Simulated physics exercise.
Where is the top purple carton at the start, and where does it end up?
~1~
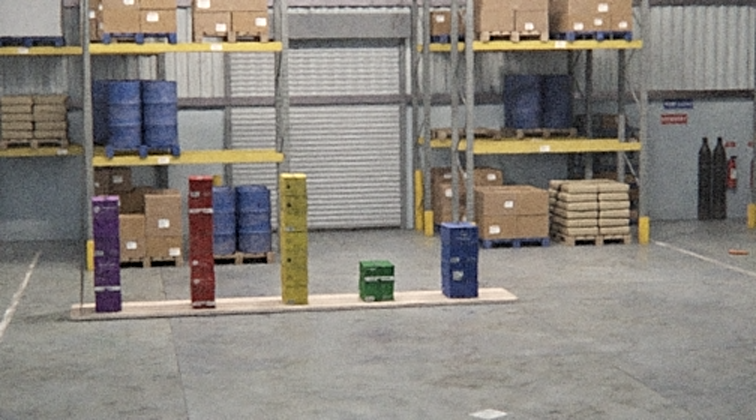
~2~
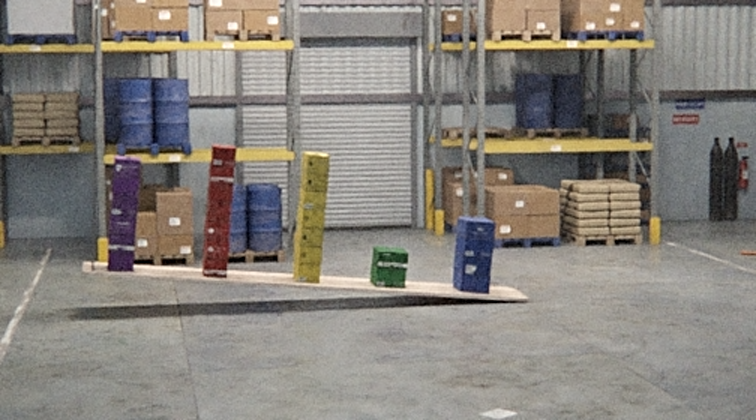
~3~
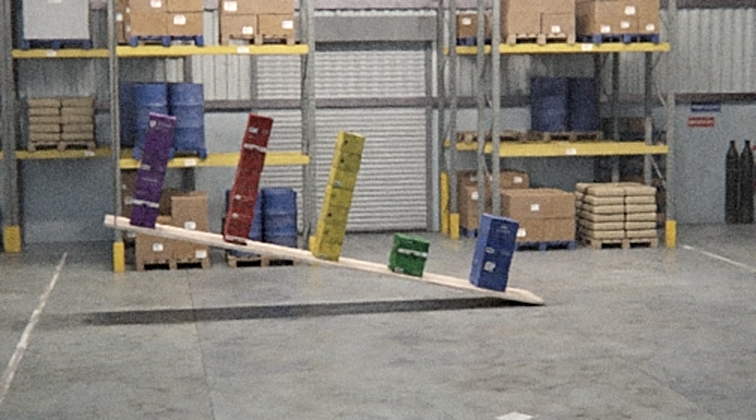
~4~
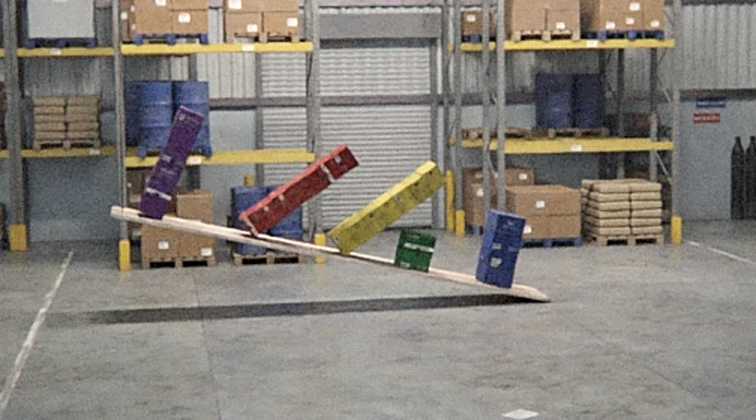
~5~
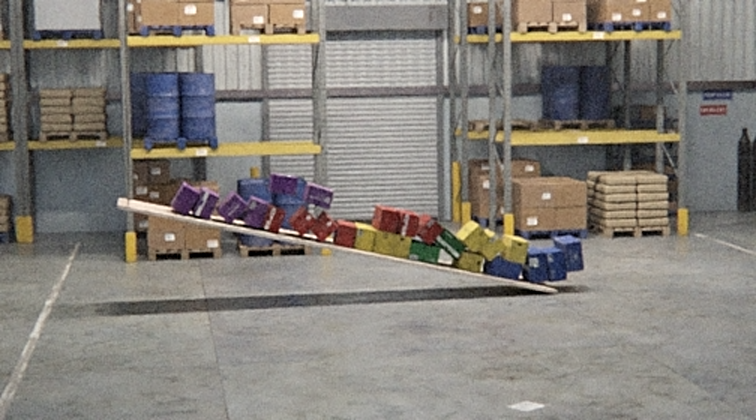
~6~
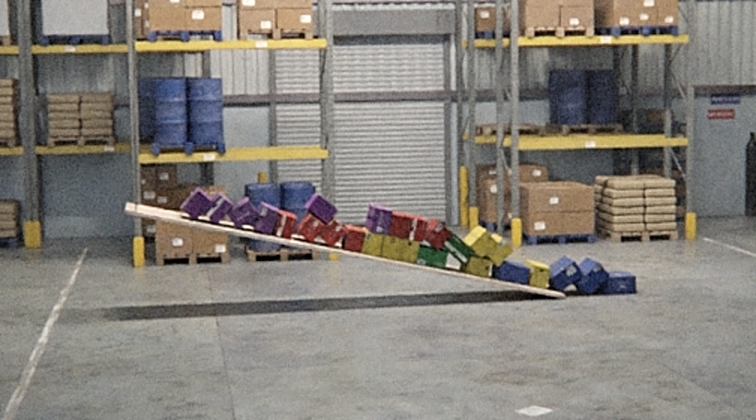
At the start it sits on top of the upright purple pile at the left end of the deck. By the end it lies farther right, tumbled among the fallen red and yellow cartons near the middle of the slope.
Warehouse deck rising at its left end, coloured carton piles leaning then toppling rightward, some blue cartons ending on the floor.
